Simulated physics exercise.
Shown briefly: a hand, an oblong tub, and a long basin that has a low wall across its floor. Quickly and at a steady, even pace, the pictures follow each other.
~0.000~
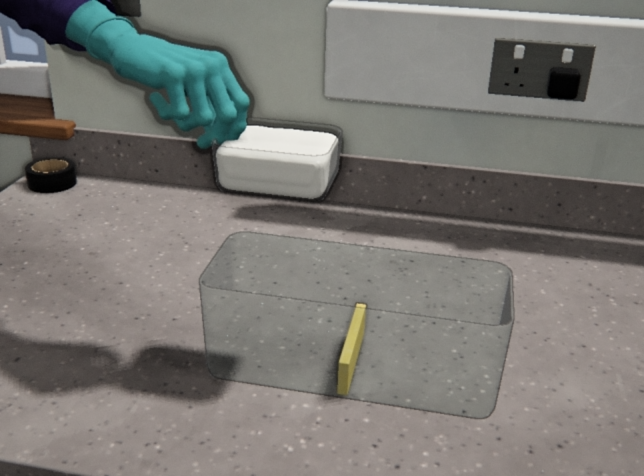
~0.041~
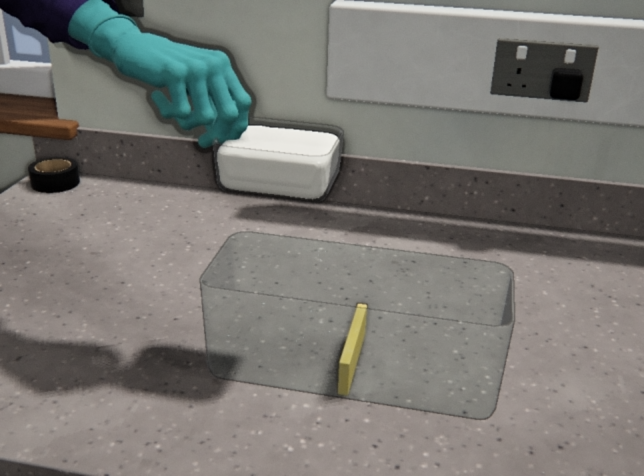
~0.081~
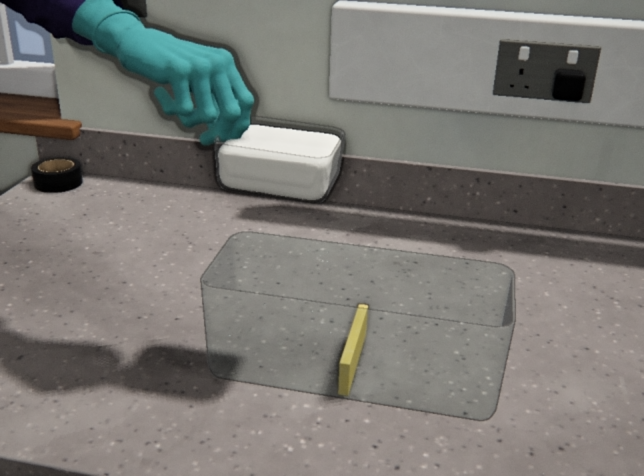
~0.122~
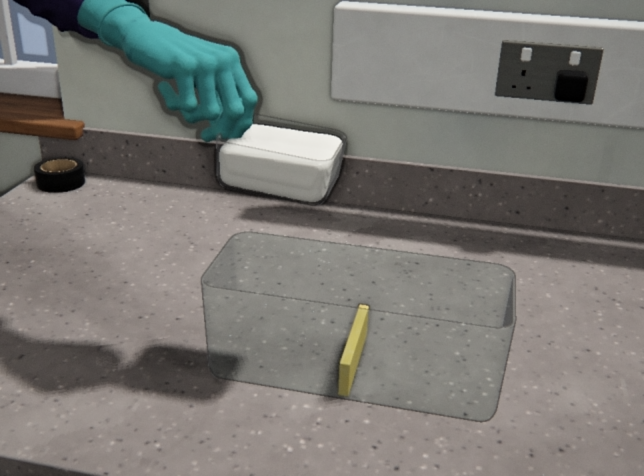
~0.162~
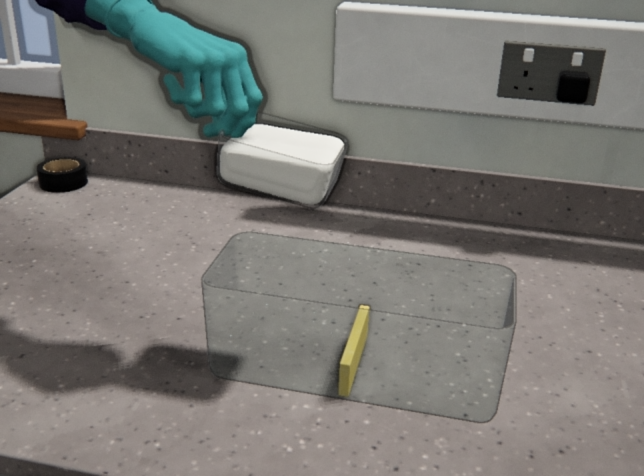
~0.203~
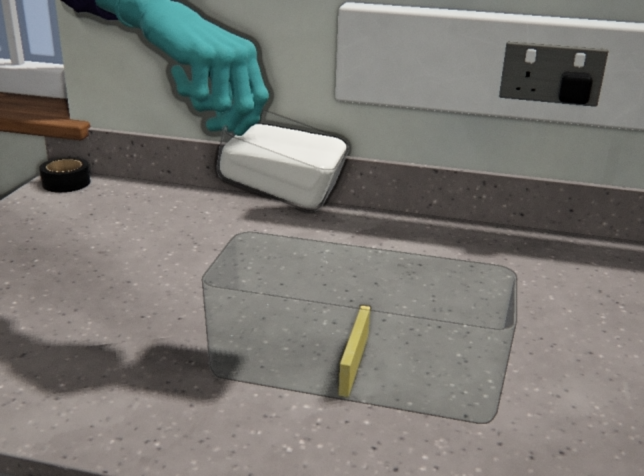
On a speckled countertop, a teal-gloved hand gradually tilting a white oblong tub rightward behind a clear basin with a low yellow wall.
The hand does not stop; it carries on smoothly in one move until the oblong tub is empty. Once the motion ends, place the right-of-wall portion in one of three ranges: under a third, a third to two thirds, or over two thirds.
It falls in the range over two thirds.
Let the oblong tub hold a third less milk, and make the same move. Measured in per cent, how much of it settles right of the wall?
Near 65 in a hundred.
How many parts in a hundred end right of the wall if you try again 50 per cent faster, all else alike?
I'd say roughly 75 in every hundred ends up there.
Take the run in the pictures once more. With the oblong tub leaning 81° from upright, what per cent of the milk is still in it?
It keeps around 20 per cent at that angle.
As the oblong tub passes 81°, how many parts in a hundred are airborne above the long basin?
It's close to 45 per cent.
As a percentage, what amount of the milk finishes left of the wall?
Roughly 20 %.
A moment on, the oblong tub is tipped on its side and 22 per cent is still to pour, 1 is left of the wall and 31 right of it.
Next, the oblong tub is tipped right over and 1 per cent is still to pour, 16 is left of the wall and 78 right of it.
Then the oblong tub is tipped right over and 0 per cent is still to pour, 21 is left of the wall and 78 right of it.
Later the oblong tub is tipped right over and 0 per cent is still to pour, 21 is left of the wall and 78 right of it.
In the end 21 per cent lies left of the wall, 78 right of it and 1 outside.
